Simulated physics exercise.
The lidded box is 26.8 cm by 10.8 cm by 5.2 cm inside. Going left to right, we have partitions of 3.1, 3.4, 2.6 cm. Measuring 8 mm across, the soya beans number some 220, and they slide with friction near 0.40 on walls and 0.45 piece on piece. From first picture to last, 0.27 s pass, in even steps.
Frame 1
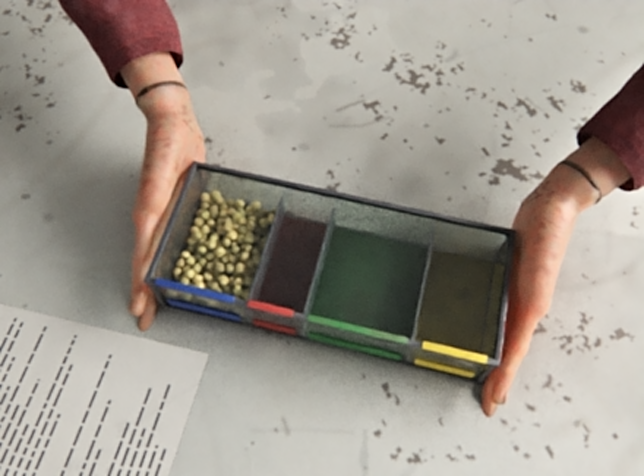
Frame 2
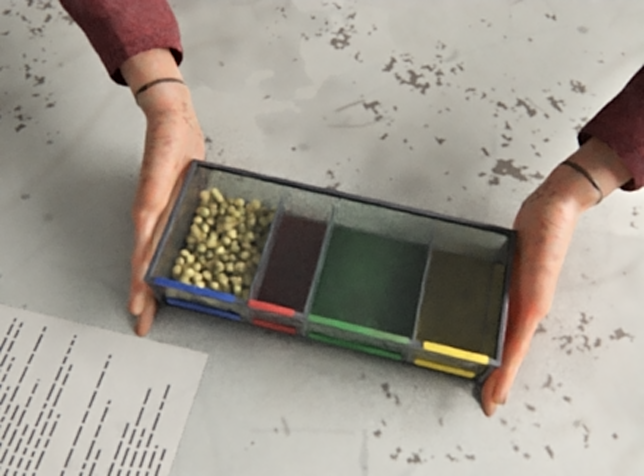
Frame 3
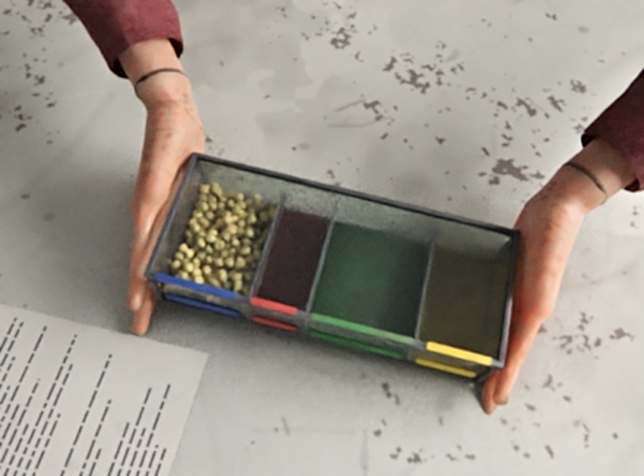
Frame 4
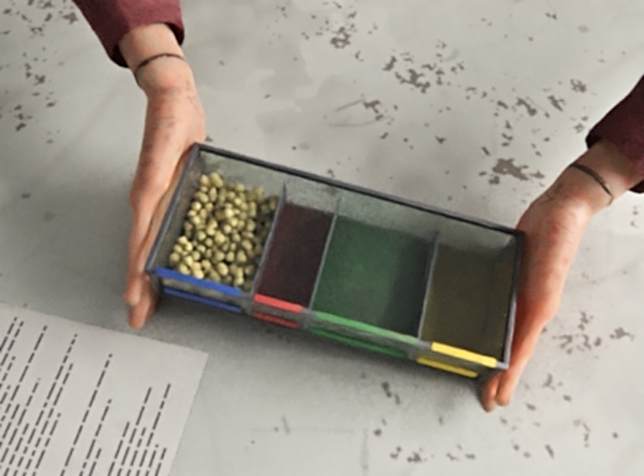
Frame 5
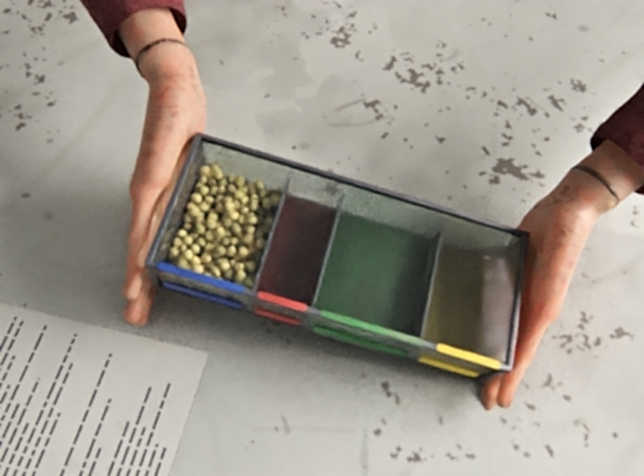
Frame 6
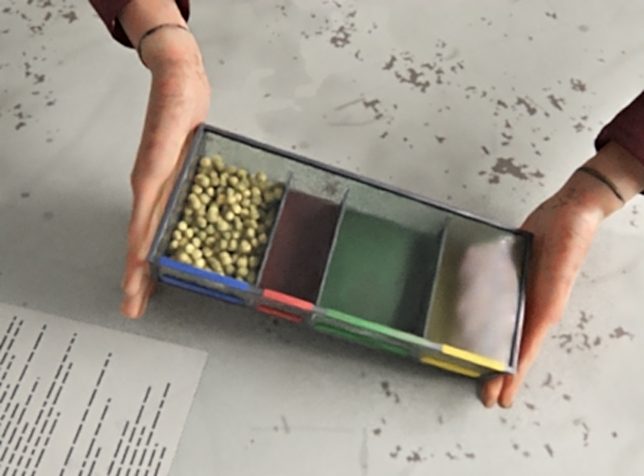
The clip opens on two hands holding a clear, four-part box over a scuffed grey surface beside a printed sheet, with pale beans in the blue-marked left section. The hands gradually tilt the box, its left side and back edge rising slightly, while the beans stay in their section.
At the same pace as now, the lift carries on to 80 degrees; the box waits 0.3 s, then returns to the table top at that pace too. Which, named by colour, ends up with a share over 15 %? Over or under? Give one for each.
Red compartment under; blue compartment over; green compartment under; yellow compartment over.
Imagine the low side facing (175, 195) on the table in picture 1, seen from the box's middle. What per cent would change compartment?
Roughly 0 per cent.
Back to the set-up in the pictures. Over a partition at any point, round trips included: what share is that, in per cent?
Close to 45 in a hundred.
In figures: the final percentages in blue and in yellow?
Blue 55, yellow 30.
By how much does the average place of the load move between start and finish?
I'd put the distance at roughly 9.5 cm.
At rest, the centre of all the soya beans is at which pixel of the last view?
When it all comes to rest, the middle is near (253, 287).
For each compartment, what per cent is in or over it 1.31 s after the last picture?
Red 15, blue 70, green 10, yellow 5.
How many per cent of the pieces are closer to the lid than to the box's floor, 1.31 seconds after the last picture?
Roughly 30 percent of the pieces.
Then, 1.31 s after the last picture, tilt 80 degrees; red 15 %, blue 70 %, green 10 %, yellow 5 %.
Then, 2.18 s after the last picture, tilt 41 degrees; red 10 %, blue 55 %, green 10 %, yellow 30 %.
Then, 3.06 s after the last picture, tilt 0 degrees; red 10 %, blue 55 %, green 10 %, yellow 30 %.
In the end, red 10 %, blue 55 %, green 10 %, yellow 30 %.
